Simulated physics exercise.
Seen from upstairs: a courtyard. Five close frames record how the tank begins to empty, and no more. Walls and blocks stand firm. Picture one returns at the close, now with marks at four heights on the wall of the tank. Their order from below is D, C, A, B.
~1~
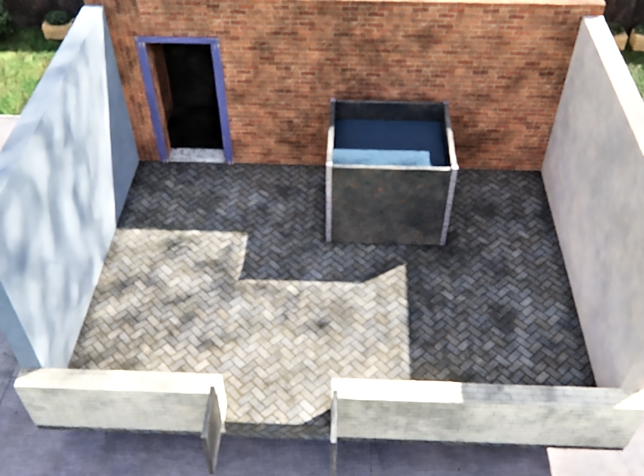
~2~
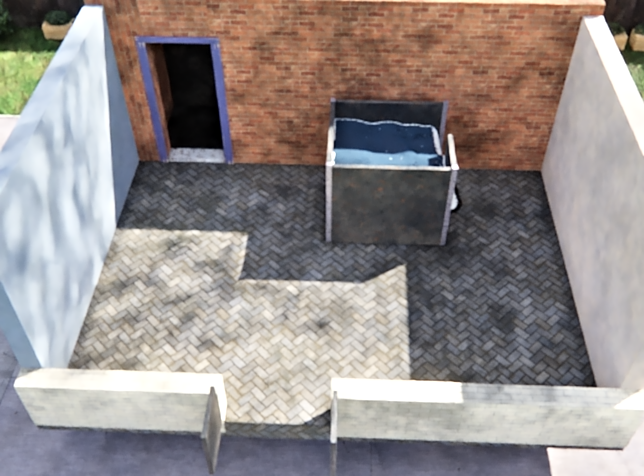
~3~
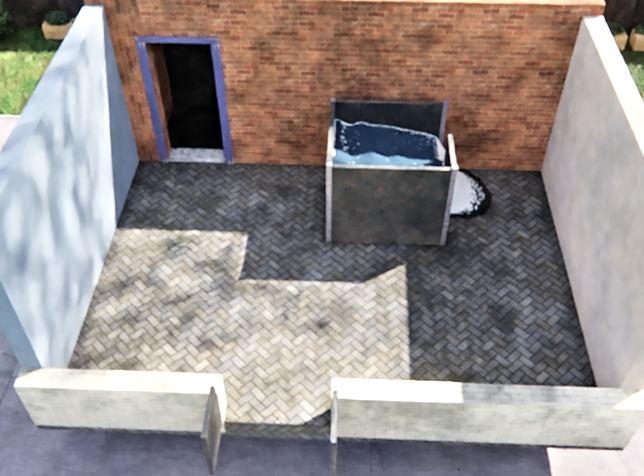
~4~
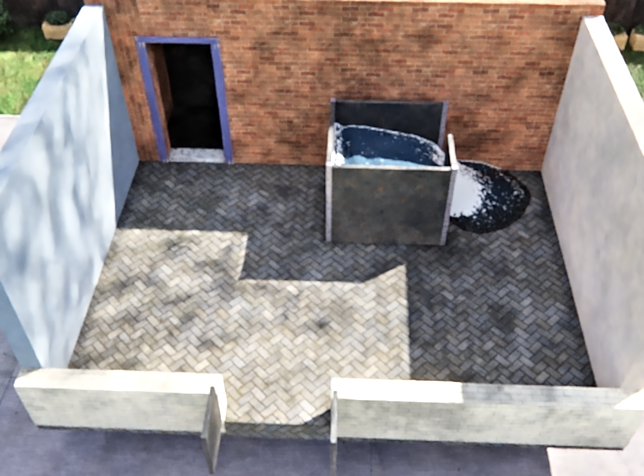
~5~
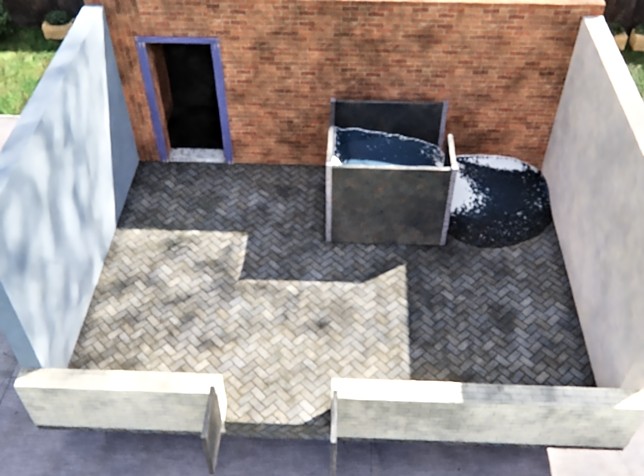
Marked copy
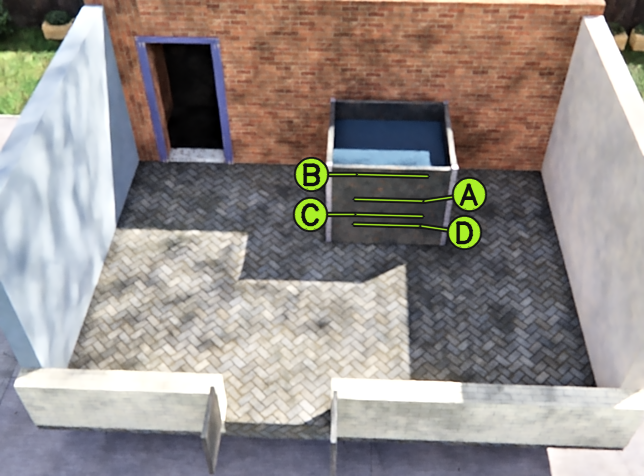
The clip shows, from above, a walled paved yard with a blue-framed doorway and a tank of water against a brick wall; the water ripples, then foaming water pours from the tank's right side and spreads rightward across the paving.
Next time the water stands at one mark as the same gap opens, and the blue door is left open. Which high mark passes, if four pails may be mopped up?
A is the one.
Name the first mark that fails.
That would be B.
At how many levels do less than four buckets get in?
Three.
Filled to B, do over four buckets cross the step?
Yes.
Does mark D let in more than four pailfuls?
No, not at all.
On the marked copy, A at (389, 200); B at (391, 175); C at (388, 215); D at (387, 225); from the bottom up D, C, A, B.
With A, a bucket or two gets in.
With B, about 11 bucketfuls get in.
With C, nothing gets over.
With D, nothing gets over.
